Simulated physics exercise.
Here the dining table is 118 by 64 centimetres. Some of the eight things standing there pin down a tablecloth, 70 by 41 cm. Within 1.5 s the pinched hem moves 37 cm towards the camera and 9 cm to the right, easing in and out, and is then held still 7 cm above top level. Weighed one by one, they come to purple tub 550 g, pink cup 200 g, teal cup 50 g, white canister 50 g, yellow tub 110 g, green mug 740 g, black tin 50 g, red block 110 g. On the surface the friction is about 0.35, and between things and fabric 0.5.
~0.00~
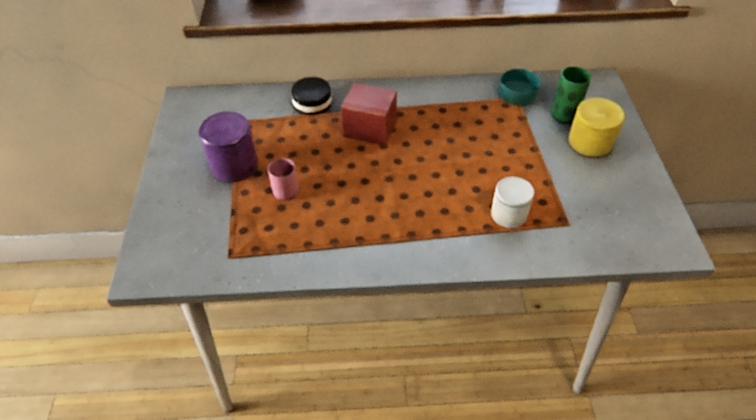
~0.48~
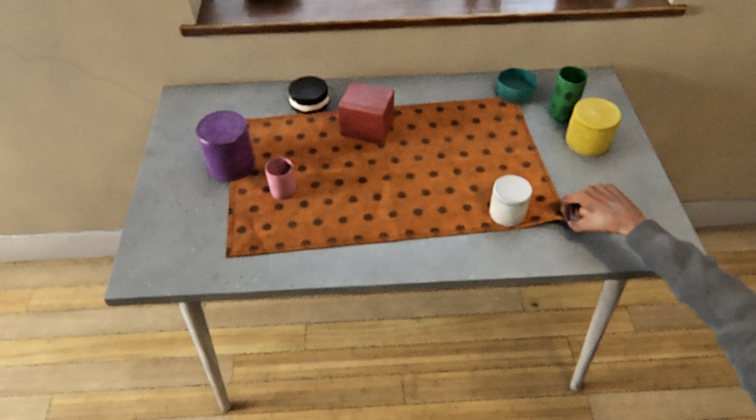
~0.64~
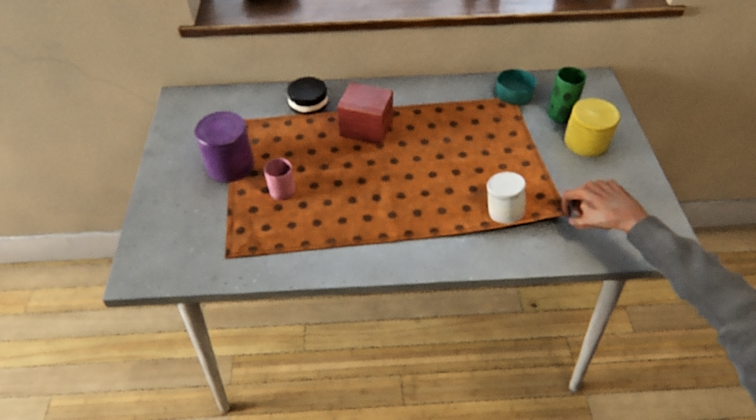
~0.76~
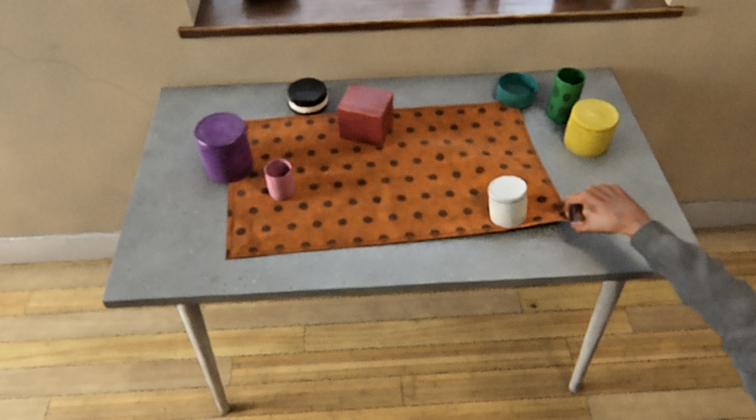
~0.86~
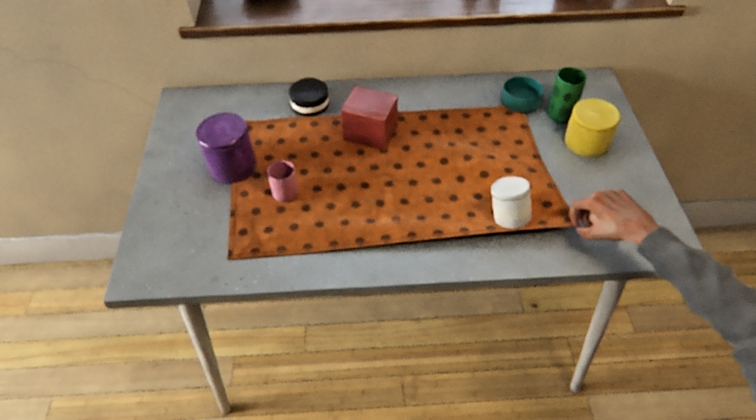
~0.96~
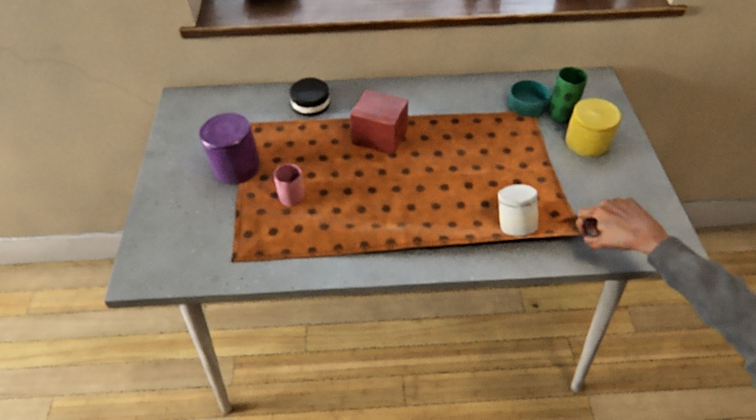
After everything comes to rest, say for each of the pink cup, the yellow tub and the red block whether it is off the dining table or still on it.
At the end, the pink cup is on; the yellow tub is on; the red block is on.
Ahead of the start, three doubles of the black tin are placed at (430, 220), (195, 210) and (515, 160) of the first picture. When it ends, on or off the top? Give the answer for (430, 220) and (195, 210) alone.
Off the top, then still on top.
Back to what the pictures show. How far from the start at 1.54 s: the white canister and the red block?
White canister: 25 cm; red block: 25 cm.
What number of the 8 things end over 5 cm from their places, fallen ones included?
The number is 4.
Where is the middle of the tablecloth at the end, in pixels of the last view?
Its centre lands at about (499, 263).
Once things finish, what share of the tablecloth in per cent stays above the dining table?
Roughly 60% of it.
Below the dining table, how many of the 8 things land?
Count recorded: 0.
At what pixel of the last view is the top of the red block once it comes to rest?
The top ends up close to (503, 179) in the last picture.
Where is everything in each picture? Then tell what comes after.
Pink cup (281, 168); yellow tub (601, 112); red block (369, 98); tablecloth corners (228, 258) (570, 225), in the first frame.
Tablecloth corners (226, 257); grip (569, 219), in the second frame.
White canister (510, 185); tablecloth corners (226, 258); grip (569, 215), in the third frame.
White canister (511, 189); teal cup (518, 84); tablecloth corners (226, 259); grip (572, 219), in the fourth frame.
White canister (515, 189); red block (370, 102); teal cup (524, 88); tablecloth corners (228, 260); grip (578, 225), in the fifth frame.
Pink cup (287, 173); yellow tub (598, 113); red block (380, 106); tablecloth corners (232, 262); grip (585, 234), in the sixth frame.
By 1.3 s, 95 % of the tablecloth is still over the top; red block 13 cm off its start, pink cup 9 cm off its start, yellow tub 2 cm off its start.
By 1.5 s, 80 % of the tablecloth is still over the top; red block 24 cm off its start, pink cup 16 cm off its start, yellow tub 3 cm off its start.
By 1.8 s, 65 % of the tablecloth is still over the top; red block 33 cm off its start at (488, 168), pink cup 23 cm off its start at (369, 219), yellow tub 3 cm off its start at (614, 116).
By 2.1 s, 60 % of the tablecloth is still over the top; red block 37 cm off its start, pink cup 26 cm off its start, yellow tub 3 cm off its start.
By 3.7 s, 60 % of the tablecloth is still over the top; red block 37 cm off its start at (503, 179), pink cup 26 cm off its start at (380, 227), yellow tub 3 cm off its start at (614, 116), white canister 35 cm off its start at (614, 347).
